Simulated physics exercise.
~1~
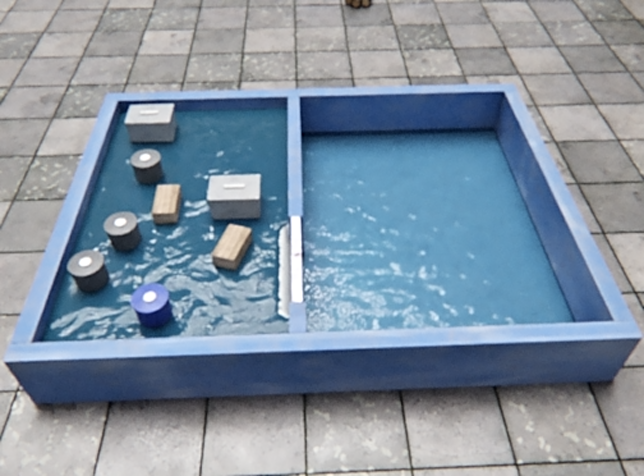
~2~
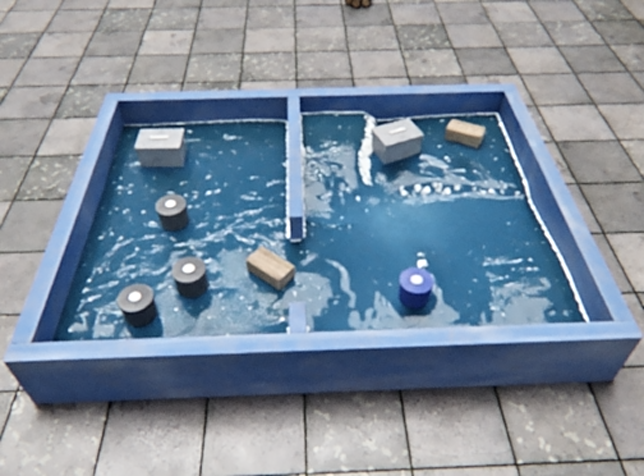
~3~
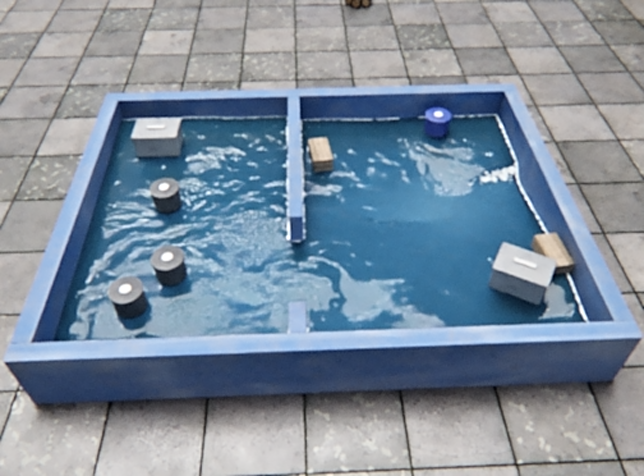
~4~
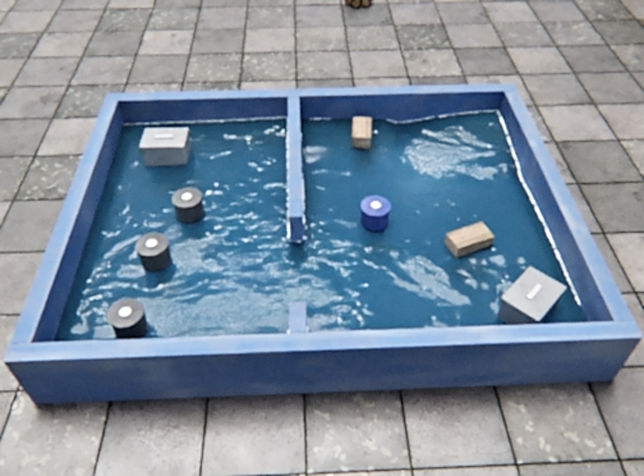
The footage shows tubs and blocks floating left of the divider in a blue basin before a gap opens in it. The blue tub, a grey block and then both wooden blocks drift through and circulate, ending afloat on the right while three dark tubs and another grey block float left.
